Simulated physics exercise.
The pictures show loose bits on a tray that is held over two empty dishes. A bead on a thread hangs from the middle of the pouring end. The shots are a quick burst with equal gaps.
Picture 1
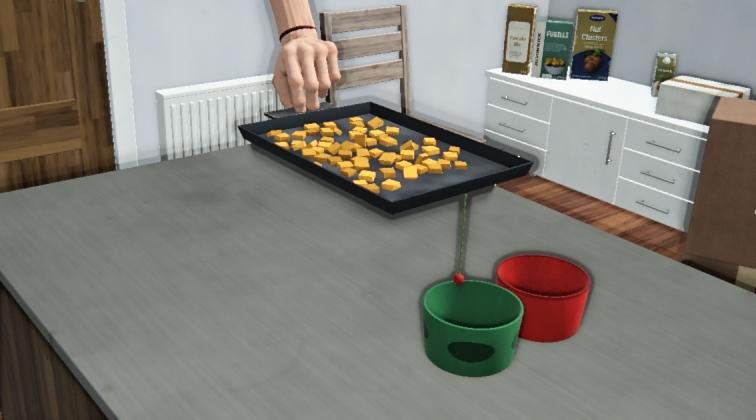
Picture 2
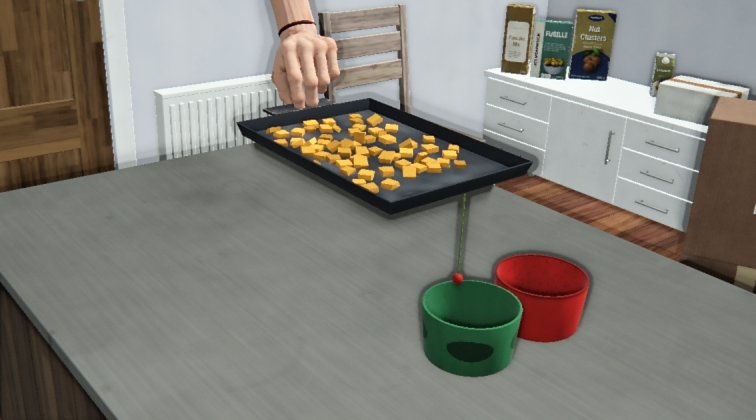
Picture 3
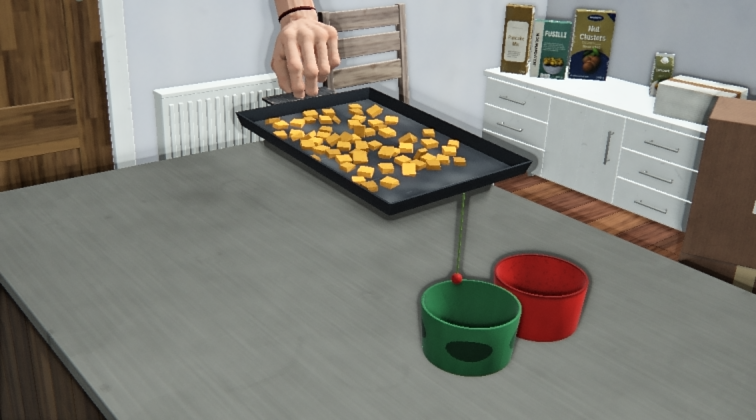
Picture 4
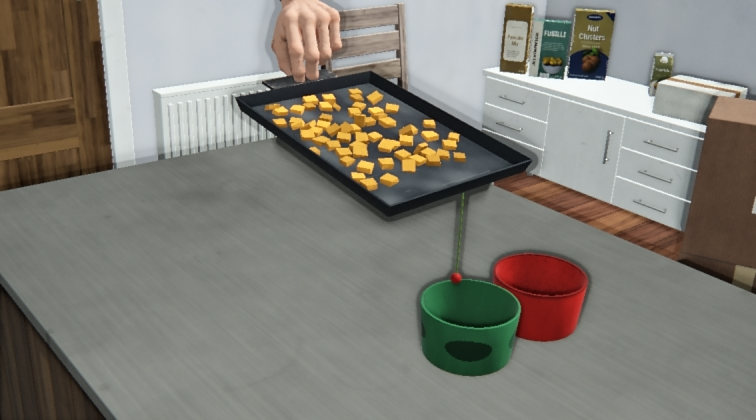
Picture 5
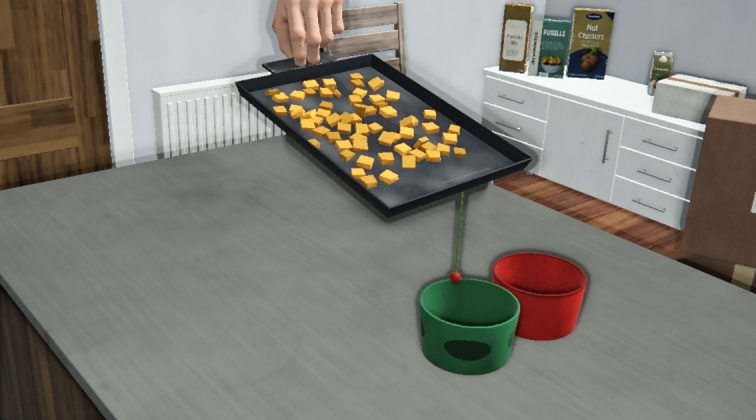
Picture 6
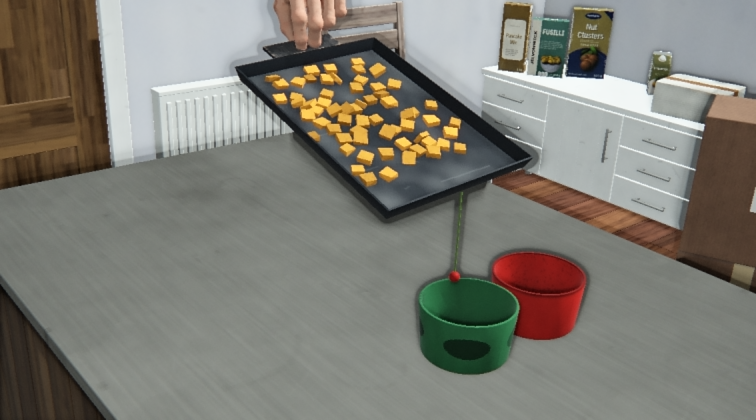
Dark tray of small orange-yellow cubes tilting gradually as a hand raises its far end above a grey counter with green and red dishes.
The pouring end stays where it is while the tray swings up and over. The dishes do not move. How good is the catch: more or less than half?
Together they catch only the smaller part.
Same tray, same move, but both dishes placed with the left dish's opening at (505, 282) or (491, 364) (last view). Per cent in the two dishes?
First some 0, then 10 per cent.
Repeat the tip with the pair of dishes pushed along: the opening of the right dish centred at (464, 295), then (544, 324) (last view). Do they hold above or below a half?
At the first place most of it, at the second the smaller part.
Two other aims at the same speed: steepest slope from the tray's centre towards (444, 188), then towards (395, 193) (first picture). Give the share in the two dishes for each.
The first gives 60 %, the second 10 %.
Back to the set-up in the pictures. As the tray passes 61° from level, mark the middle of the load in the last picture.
Around (420, 177).
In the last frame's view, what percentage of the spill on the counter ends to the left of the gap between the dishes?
Close to 90 per cent.
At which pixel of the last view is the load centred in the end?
Roughly at (429, 377).
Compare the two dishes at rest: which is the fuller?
More ends in left.
Just after the last frame, tray tipped steeply; almost all on the tray; about a tenth in the air.
A moment on, tray tipped right over; roughly a quarter on the tray; about a tenth in the left dish; roughly half outside both; about a tenth in the air.
Further on, tray tipped past a quarter turn; roughly a third in the left dish; roughly two thirds outside both.
When it is over, tray tipped past a quarter turn; roughly a third in the left dish; not one in the right dish; roughly two thirds outside both.
